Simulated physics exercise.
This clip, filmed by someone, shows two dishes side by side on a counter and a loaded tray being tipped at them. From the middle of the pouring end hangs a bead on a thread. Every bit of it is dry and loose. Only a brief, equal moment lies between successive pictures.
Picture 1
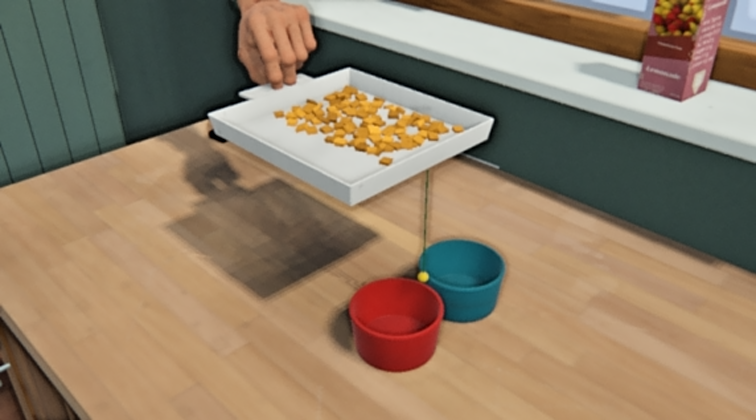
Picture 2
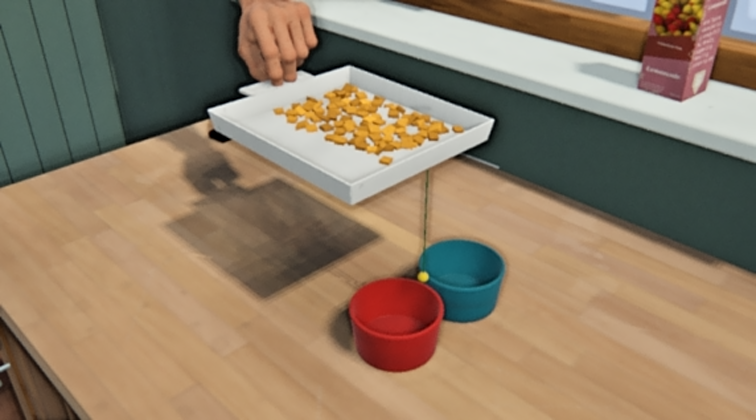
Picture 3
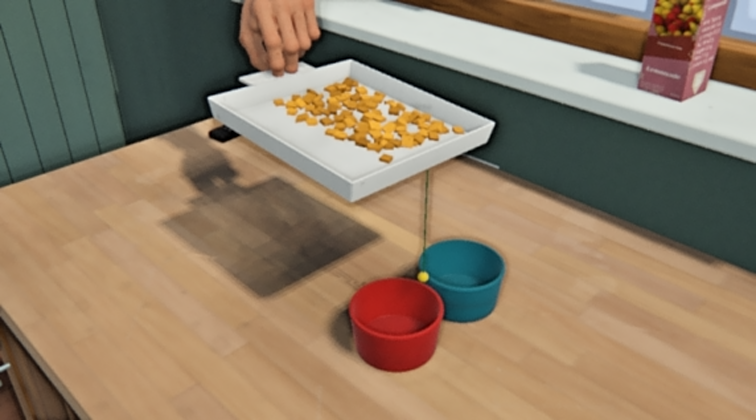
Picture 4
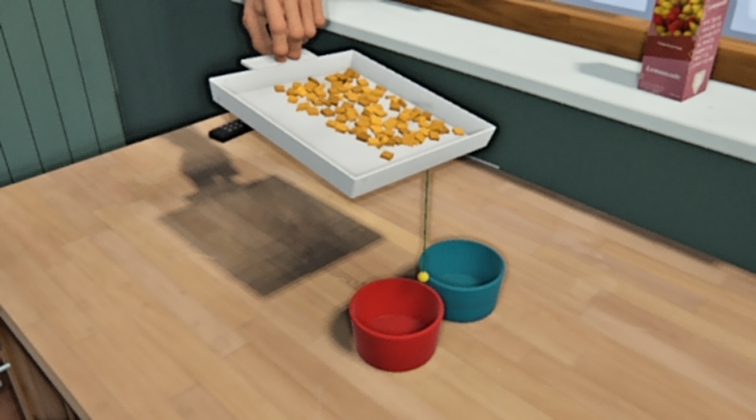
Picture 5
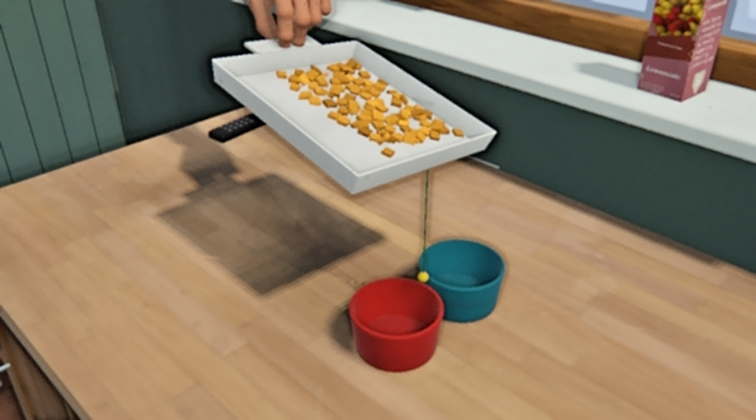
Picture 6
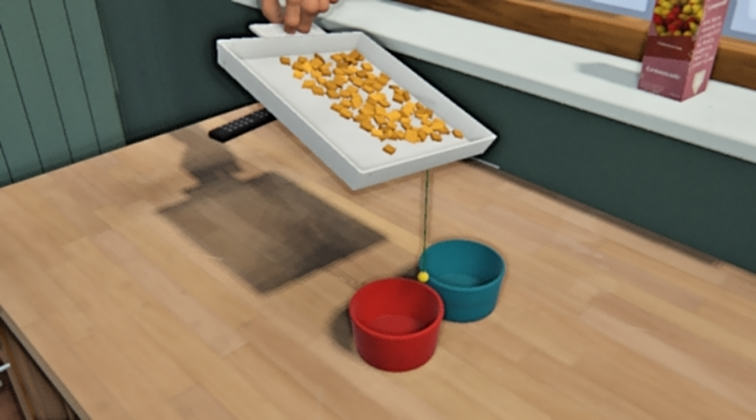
A white tray of small orange crackers, held by a hand at its back, steadily rose at that end and leaned slightly to the right, while the red and teal dishes stayed still on the counter.
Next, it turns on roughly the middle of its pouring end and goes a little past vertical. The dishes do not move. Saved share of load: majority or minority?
Majority.
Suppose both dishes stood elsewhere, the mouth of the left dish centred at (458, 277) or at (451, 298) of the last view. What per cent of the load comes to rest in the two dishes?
Around 60 and then 60 per cent.
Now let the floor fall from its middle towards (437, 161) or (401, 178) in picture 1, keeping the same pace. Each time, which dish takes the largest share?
Okay, first try the right-side one, second try the left-side one.
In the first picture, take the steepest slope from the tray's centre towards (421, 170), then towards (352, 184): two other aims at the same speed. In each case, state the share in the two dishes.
Lab note: Try one about 20 %, try two about 40 %.
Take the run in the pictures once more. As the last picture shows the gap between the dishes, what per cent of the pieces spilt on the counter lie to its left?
Left fraction: Around 0 per cent.
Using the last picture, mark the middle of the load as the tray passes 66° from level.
The middle of the load sits near (447, 124).
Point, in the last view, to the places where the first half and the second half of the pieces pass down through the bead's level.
The opening part goes through (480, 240); what follows goes through (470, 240).
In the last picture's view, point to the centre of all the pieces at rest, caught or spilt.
Roughly at (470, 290), give or take.
Just after the last frame, tray tipped steeply; every one on the tray.
A moment on, tray tipped past a quarter turn; the larger part on the tray; about a tenth in the right dish; about a tenth outside both.
Further on, tray tipped past a quarter turn; the larger part in the right dish; roughly a quarter outside both.
When it is over, tray tipped past a quarter turn; not one in the left dish; the larger part in the right dish; roughly a quarter outside both.
